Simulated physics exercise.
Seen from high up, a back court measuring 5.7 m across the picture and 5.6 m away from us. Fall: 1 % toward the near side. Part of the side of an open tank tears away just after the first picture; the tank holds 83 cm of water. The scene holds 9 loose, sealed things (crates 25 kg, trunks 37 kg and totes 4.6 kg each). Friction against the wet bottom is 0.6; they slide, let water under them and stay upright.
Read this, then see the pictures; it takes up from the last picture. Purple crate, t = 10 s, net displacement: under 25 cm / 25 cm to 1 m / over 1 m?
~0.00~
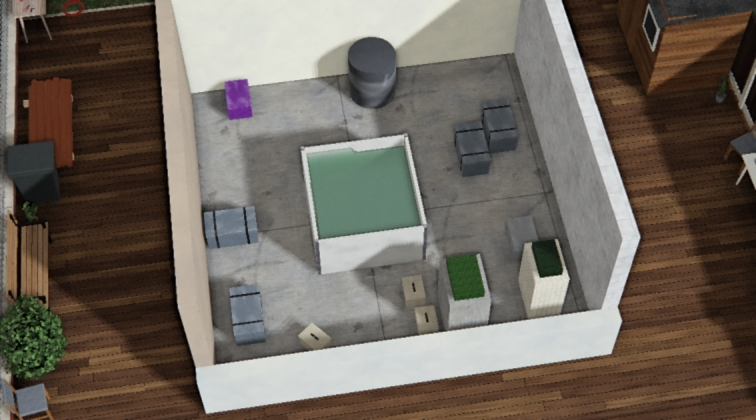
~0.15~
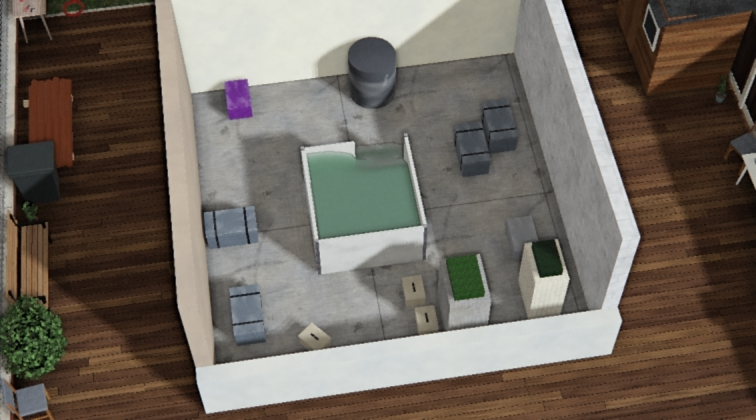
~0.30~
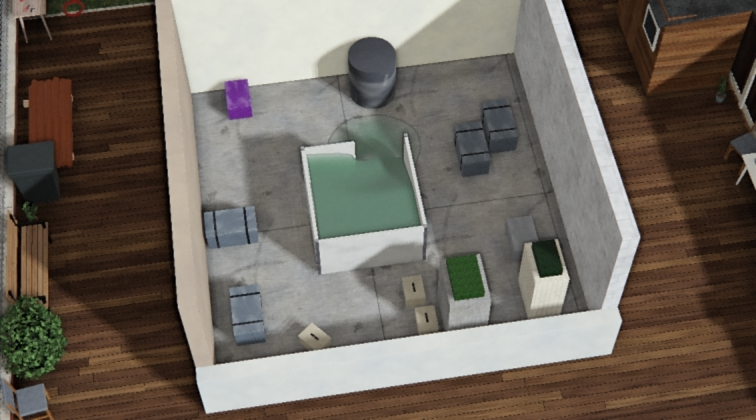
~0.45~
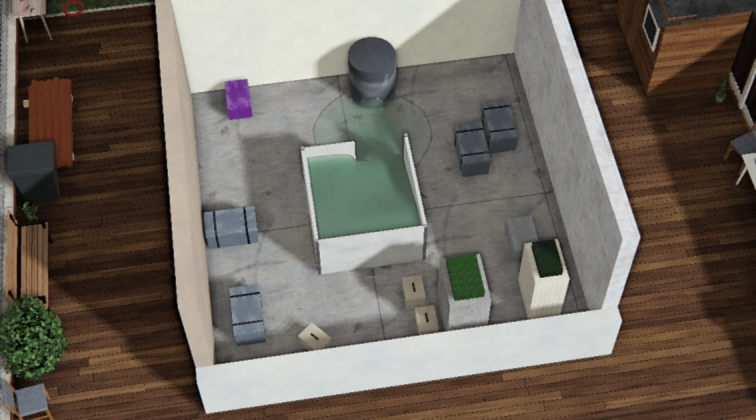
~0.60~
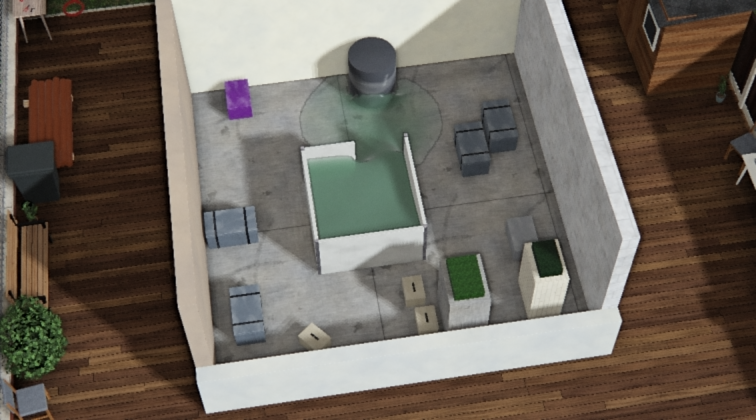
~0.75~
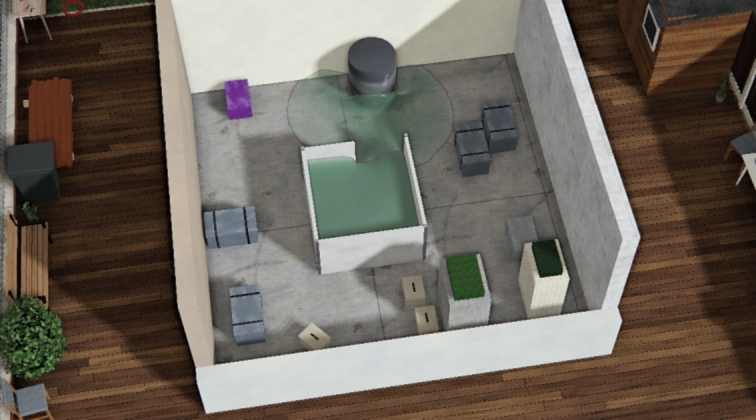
Greatly displaced.
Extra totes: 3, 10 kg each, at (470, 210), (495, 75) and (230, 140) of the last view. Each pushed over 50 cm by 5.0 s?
Well, in that order it's lower, higher and higher.
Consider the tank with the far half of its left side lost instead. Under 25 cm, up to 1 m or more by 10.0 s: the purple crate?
Afterwards the purple crate is carried a long way.
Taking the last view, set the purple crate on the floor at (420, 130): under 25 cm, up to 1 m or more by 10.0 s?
Well, it is shoved a long way.
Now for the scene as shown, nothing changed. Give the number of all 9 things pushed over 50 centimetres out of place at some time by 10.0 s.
All told, that gives 5.
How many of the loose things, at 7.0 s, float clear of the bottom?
The count is 1.
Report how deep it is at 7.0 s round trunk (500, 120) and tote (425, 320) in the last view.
I'd put it at 6 cm and 4 cm respectively.
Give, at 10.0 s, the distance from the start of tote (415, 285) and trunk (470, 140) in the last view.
In turn: 60 cm, 20 cm.
After 2.0 s the purple crate is near (211, 111), 0.6 m from its start, aground; 0 afloat.
After 4.5 s the purple crate is near (257, 220), 2.6 m from its start, aground; 0 afloat.
After 7.0 s the purple crate is near (302, 266), 3.6 m from its start, aground; 1 afloat.
After 10.0 s the purple crate is near (318, 305), 4.4 m from its start, aground; 4 afloat.
